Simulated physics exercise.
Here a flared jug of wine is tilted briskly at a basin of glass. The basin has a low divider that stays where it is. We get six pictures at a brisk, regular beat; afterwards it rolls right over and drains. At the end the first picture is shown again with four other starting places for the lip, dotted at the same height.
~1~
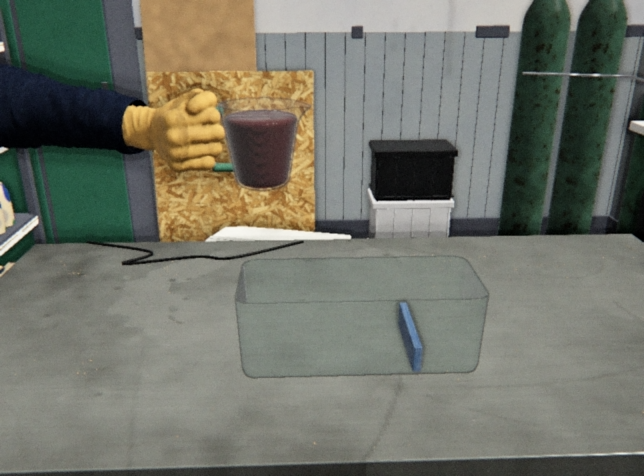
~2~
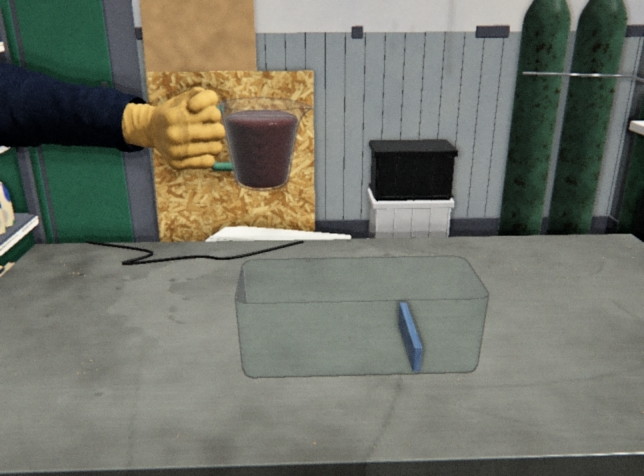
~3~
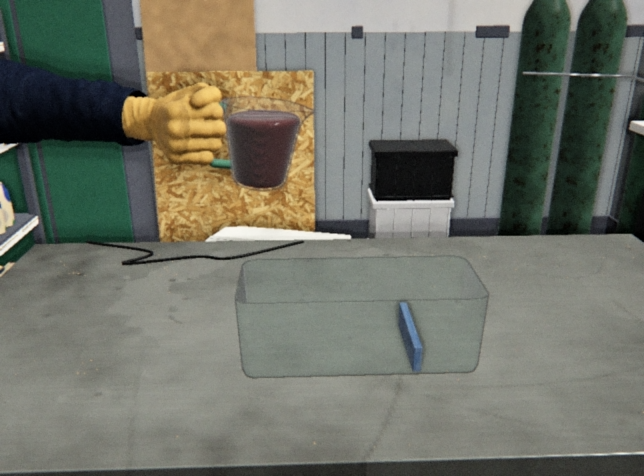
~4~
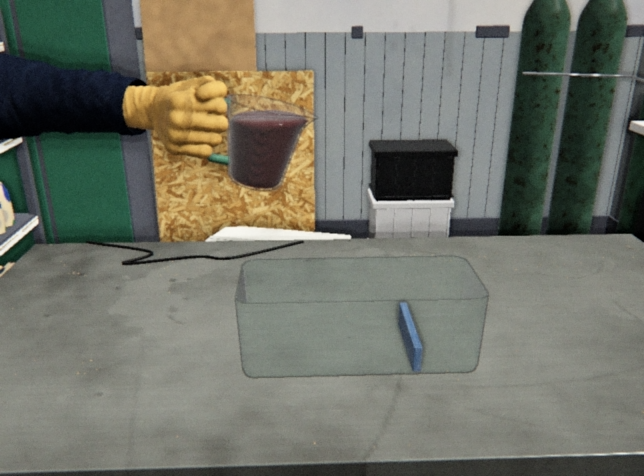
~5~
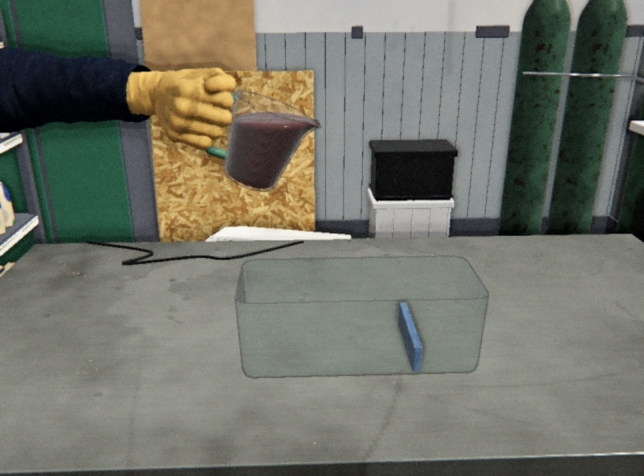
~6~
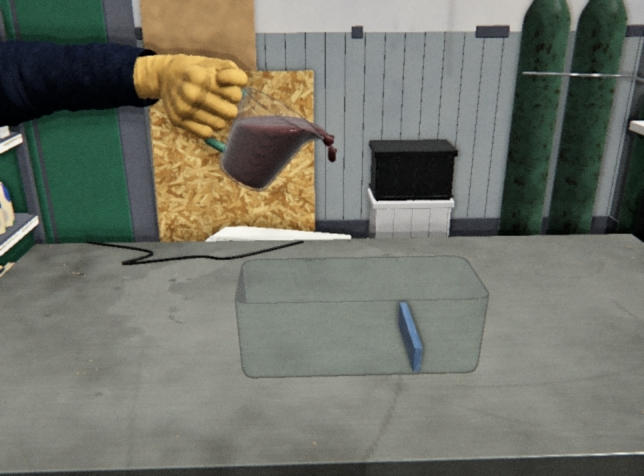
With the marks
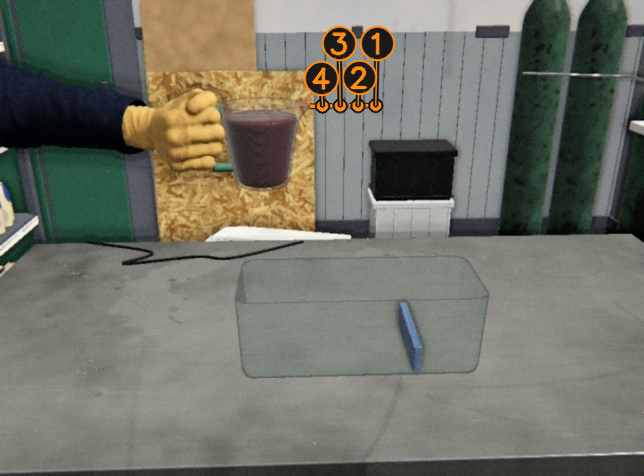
A yellow-gloved hand held a clear jug of dark red liquid above a glass basin with a blue strip inside, then tilted it rightward until some liquid came over the lip.
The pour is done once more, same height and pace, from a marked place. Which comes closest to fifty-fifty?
I would pick spot 2.
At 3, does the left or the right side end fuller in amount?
The left one.
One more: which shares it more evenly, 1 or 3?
Here it is spot 1.
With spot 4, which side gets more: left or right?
The left one.
On the marked copy, 1 at (375, 105); 2 at (358, 105); 3 at (340, 105); 4 at (322, 106).
If 1 is chosen, about 26 % ends left of the wall and 72 % right of it.
If 2 is chosen, about 51 % ends left of the wall and 47 % right of it.
If 3 is chosen, about 84 % ends left of the wall and 13 % right of it; 3 % is lost outside.
If 4 is chosen, about 91 % ends left of the wall and 6 % right of it; 3 % is lost outside.
